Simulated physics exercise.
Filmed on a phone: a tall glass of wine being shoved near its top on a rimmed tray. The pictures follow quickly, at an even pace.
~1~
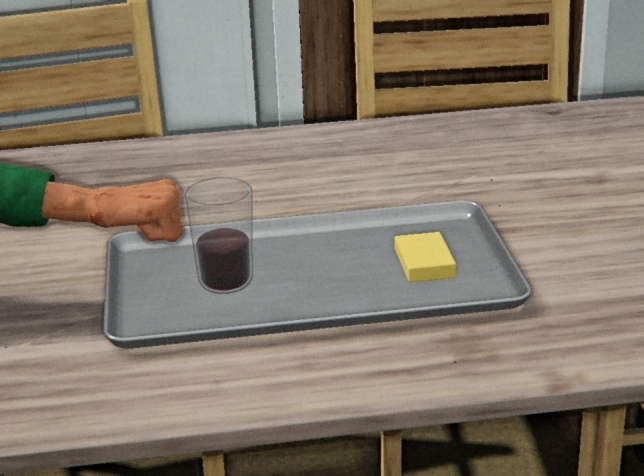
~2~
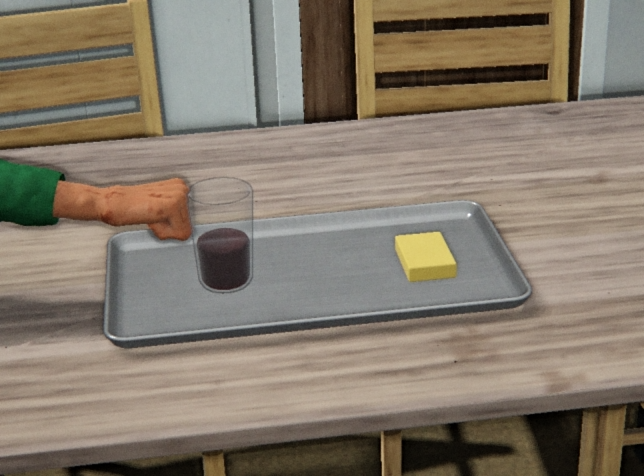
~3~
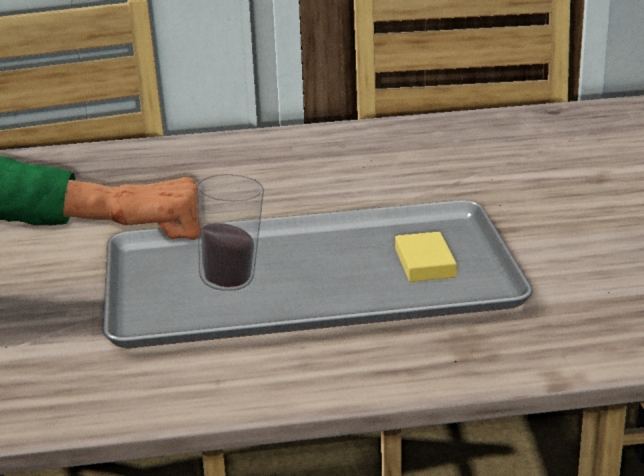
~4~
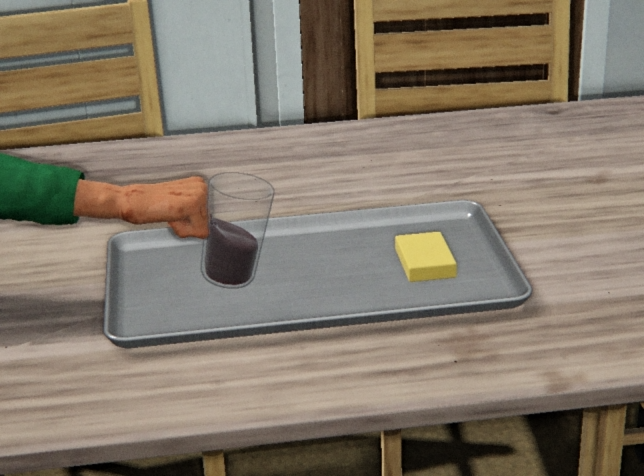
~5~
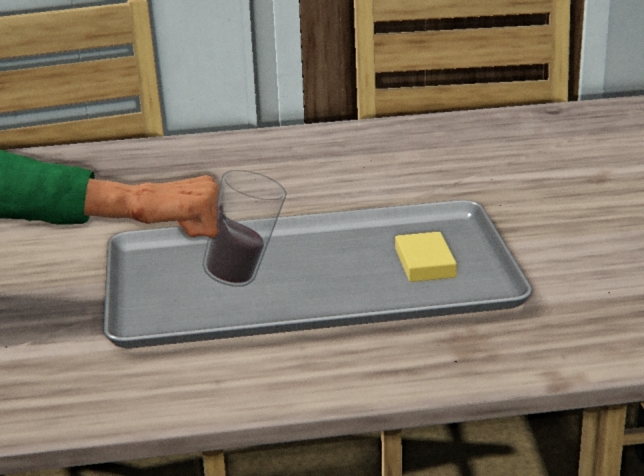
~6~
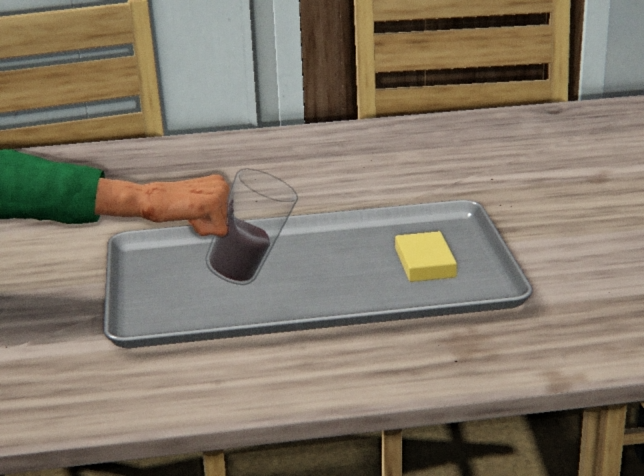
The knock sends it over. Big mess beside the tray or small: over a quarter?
After the fall three quarters and more stay on the tray.
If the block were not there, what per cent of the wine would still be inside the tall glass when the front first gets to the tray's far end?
About 55 per cent.
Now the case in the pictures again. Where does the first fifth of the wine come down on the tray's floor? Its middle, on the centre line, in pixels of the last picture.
Around (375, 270).
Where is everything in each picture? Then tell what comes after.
In the first frame, it leans 0°; its right rim is at (250, 190); the wine meets the walls at (196, 240) and (248, 235); the tray's far rim is at (503, 246); a block is fixed to the tray further along.
In the second frame, it leans 0°; its right rim is at (251, 190); the wine meets the walls at (197, 240) and (248, 235).
In the third frame, it leans 6°; its right rim is at (262, 190); the wine meets the walls at (201, 227) and (250, 235).
In the fourth frame, it leans 12°; its right rim is at (272, 191); the wine meets the walls at (208, 214) and (258, 237).
In the fifth frame, it leans 19°; its right rim is at (284, 193); the wine meets the walls at (214, 224) and (263, 237).
In the sixth frame, it leans 26°; its right rim is at (296, 196); the wine meets the walls at (217, 229) and (271, 235).
A moment on, the tall glass is falling and 100 per cent is in the glass, 0 on the tray and 0 above or beyond its rim.
Next, the tall glass lies on its side and 74 per cent is in the glass, 21 on the tray and 5 above or beyond its rim.
Then the tall glass lies on its side and 33 per cent is in the glass, 46 on the tray and 21 above or beyond its rim.
Later the tall glass lies on its side and 18 per cent is in the glass, 71 on the tray and 10 above or beyond its rim.
Finally, 90 per cent is held by tray and glass, 10 is off the tray.
